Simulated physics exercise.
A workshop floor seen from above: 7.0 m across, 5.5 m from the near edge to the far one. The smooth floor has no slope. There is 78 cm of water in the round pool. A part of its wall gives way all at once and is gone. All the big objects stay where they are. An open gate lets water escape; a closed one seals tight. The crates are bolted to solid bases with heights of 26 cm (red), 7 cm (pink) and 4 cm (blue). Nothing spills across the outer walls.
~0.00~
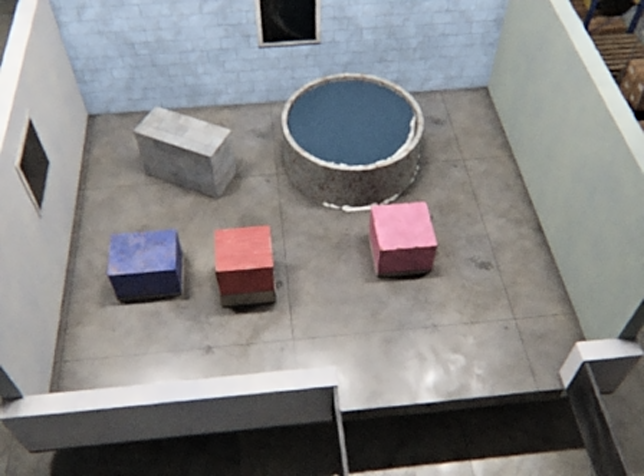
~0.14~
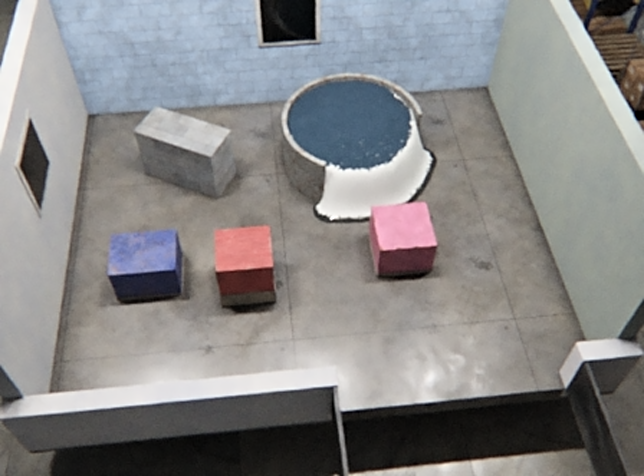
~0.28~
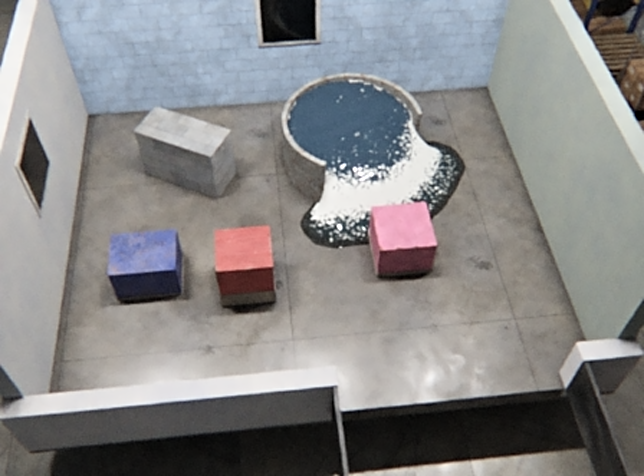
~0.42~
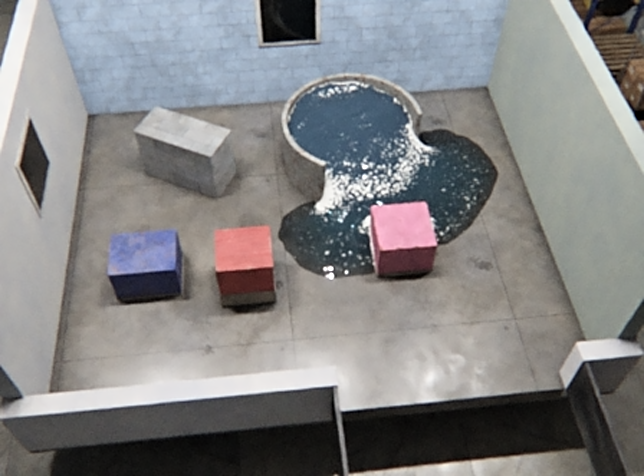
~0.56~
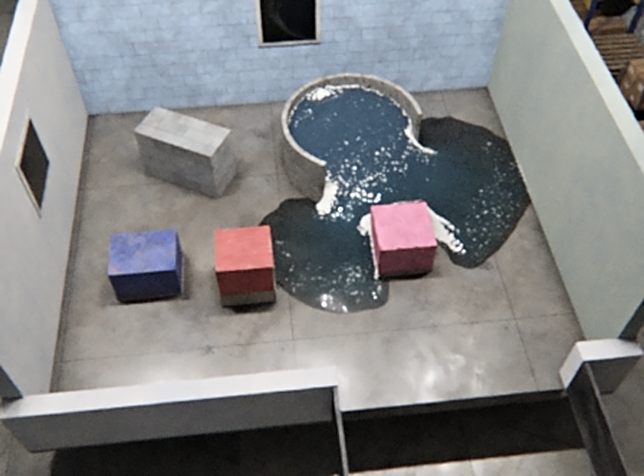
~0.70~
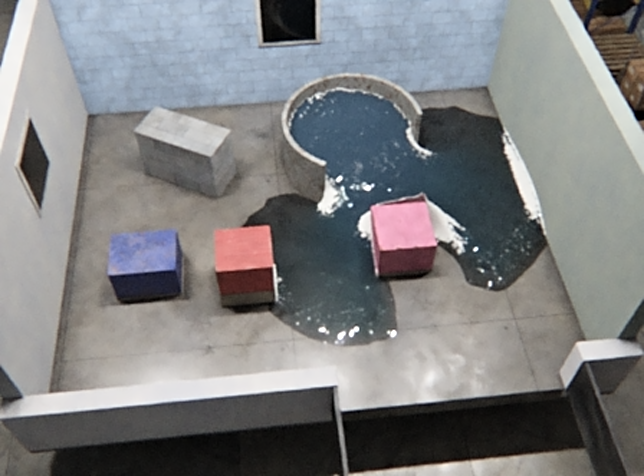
On a workshop floor seen from above, part of a round pool's wall gives way and water pours out in a white rush, spreading around the pink block, reaching the red block and the right wall as a dark sheet.
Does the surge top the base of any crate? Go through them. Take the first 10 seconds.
The red crate stays dry; the pink crate is wetted; the blue crate gets wet.
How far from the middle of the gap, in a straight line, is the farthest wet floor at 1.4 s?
Roughly 4.2 m.
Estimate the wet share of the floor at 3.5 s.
Near 70 per cent is wet.
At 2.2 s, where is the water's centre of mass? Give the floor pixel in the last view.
Around (416, 229).
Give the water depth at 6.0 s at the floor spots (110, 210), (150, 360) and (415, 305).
About 4, 3 and 4 cm.
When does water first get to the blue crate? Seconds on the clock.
Arrival: Blue 1.0 s.
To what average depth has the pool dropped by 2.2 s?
Roughly 18 cm on average.
After 1.4 s water covers 40 % of the floor and is deepest (48 cm) near (532, 217); red plinth reached, pink plinth reached, blue plinth reached.
After 2.2 s water covers 50 % of the floor and is deepest (46 cm) near (585, 355); red plinth reached, pink plinth reached, blue plinth reached.
After 3.5 s water covers 70 % of the floor and is deepest (20 cm) near (590, 367); red plinth reached, pink plinth reached, blue plinth reached.
After 6.0 s water covers 90 % of the floor and is deepest (12 cm) near (383, 99); red plinth reached, pink plinth reached, blue plinth reached.
After 10.0 s water covers 100 % of the floor and is deepest (8 cm) near (76, 209); highest at the red plinth 19 cm, highest at the pink plinth 67 cm, highest at the blue plinth 7 cm.
